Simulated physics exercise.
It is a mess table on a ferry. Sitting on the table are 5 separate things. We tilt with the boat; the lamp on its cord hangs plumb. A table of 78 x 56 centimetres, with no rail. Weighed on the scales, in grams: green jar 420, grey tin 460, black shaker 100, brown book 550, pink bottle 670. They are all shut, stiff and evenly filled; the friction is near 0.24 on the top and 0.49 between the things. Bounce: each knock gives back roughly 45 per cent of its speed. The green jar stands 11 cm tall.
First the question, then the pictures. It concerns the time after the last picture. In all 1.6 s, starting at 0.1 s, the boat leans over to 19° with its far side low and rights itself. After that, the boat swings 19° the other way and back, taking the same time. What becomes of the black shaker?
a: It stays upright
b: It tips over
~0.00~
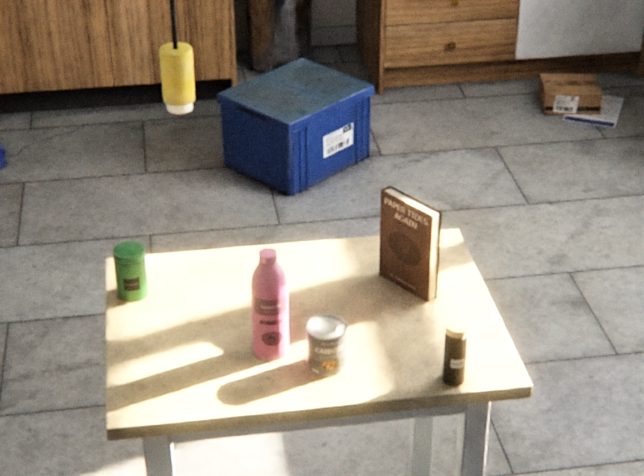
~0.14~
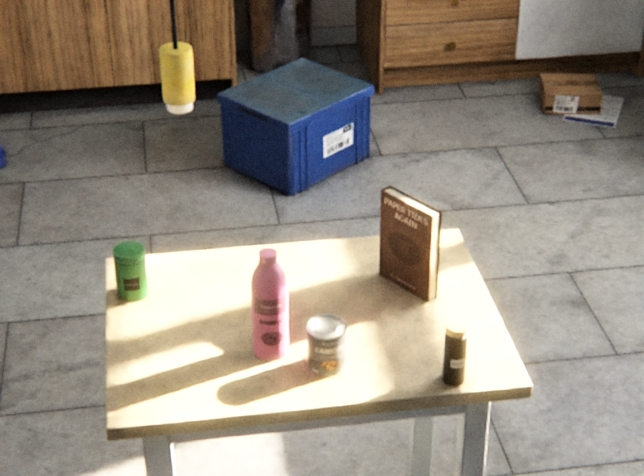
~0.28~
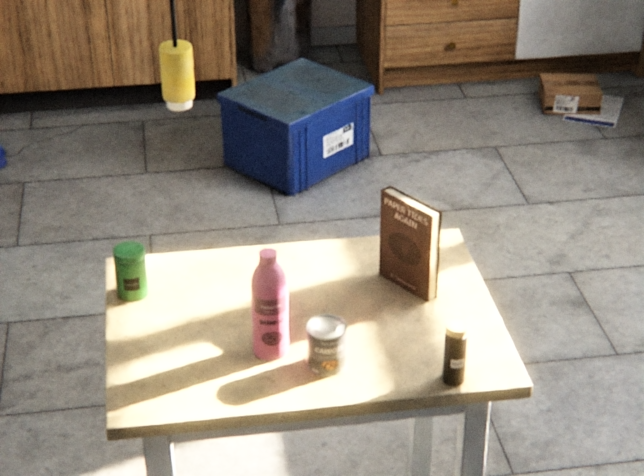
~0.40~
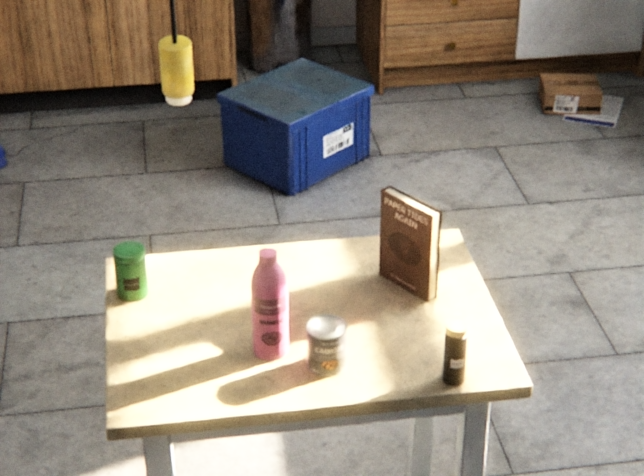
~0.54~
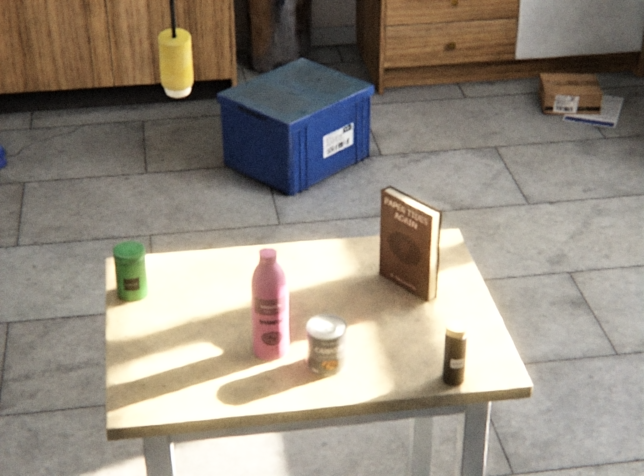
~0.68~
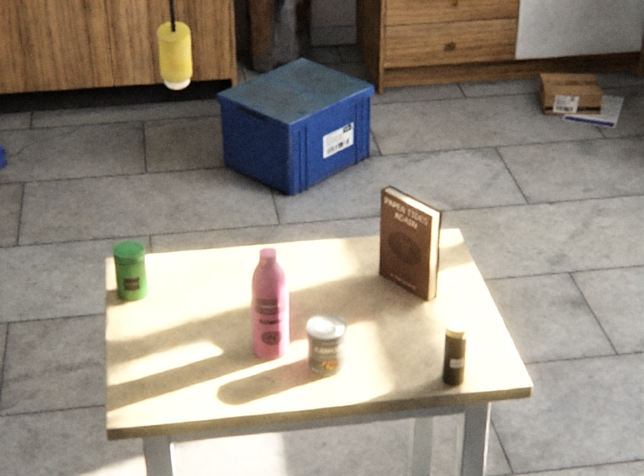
The answer is a.
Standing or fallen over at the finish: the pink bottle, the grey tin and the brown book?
Outcome noted - the pink bottle survives without falling, the grey tin survives without falling, the brown book ends up fallen.
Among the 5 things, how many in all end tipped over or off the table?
I get 2.
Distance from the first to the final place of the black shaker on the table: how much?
About 0 cm.
Around 1.48 s, heel 3°, far side down; green jar and brown book now off the table; black shaker shifted 19 cm near (432, 296); pink bottle shifted 19 cm.
Around 2.08 s, heel 9°, near side down; black shaker shifted 19 cm near (432, 296); pink bottle shifted 20 cm; grey tin shifted 19 cm.
Finally (3.8 s), off the table and tipped over, green jar and brown book; the other 3 still in place (within 5 cm). Final places as that camera would see them, black shaker near (455, 353).
